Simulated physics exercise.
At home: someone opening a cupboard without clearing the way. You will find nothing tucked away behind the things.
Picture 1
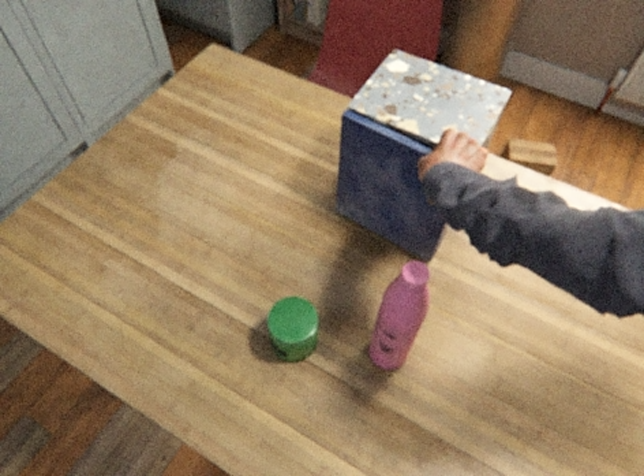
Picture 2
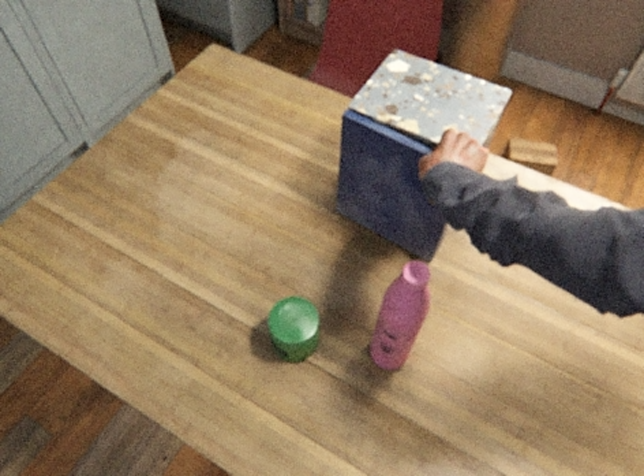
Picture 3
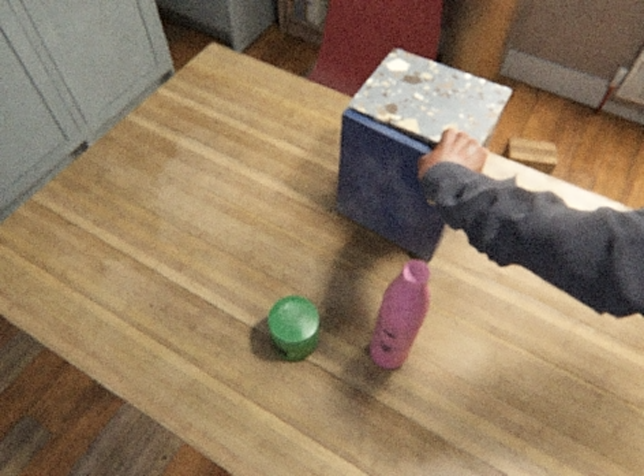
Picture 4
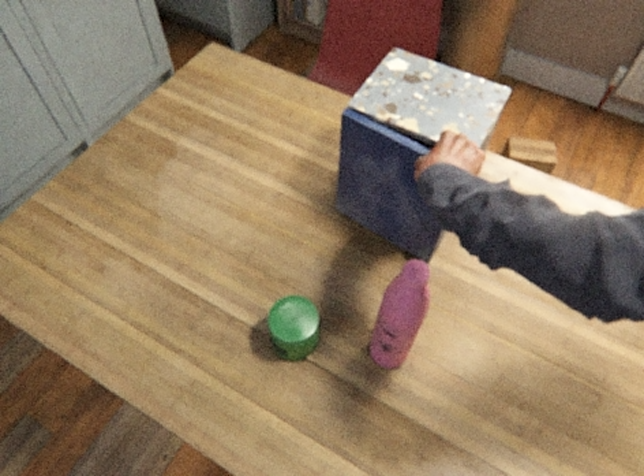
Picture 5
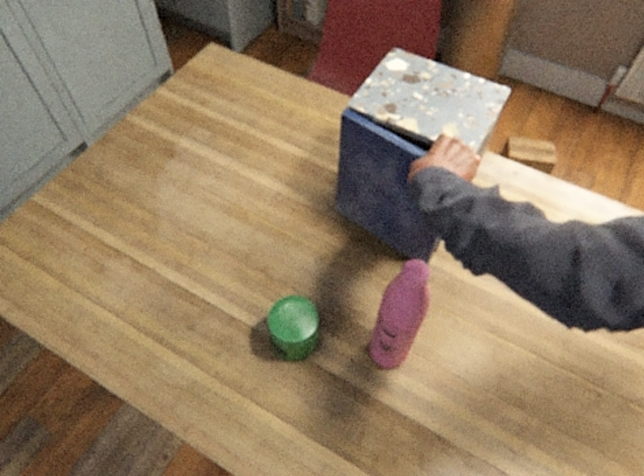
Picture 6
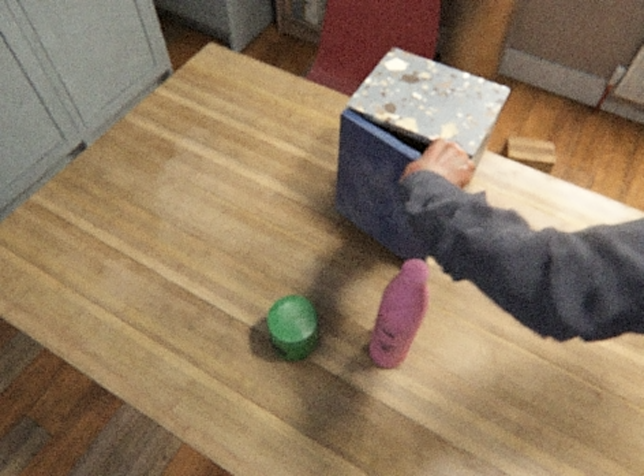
On a wooden table, a green jar and a pink bottle stand still in front of a small cupboard with a speckled top, while a grey-sleeved arm from the right slowly pulls its blue door slightly open.
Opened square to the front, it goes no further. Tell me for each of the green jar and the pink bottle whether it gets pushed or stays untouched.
Outcome: The green jar stays untouched, the pink bottle stays untouched.
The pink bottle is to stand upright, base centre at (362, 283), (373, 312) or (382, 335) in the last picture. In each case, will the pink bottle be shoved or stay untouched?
First it gets pushed, next it gets pushed, and last it stays clear.
Then, 0.62 s on from there, door 39° open; green jar at rest near (294, 329); pink bottle at rest near (399, 317).
Then, 1.38 s on from there, door 71° open; green jar at rest near (294, 329); pink bottle at rest near (400, 316).
Then, 2.02 s on from there, door 90° open; green jar at rest near (294, 329); pink bottle at rest near (400, 316).
In the end, the green jar stays untouched, near (294, 329); the pink bottle stays untouched, near (400, 316).
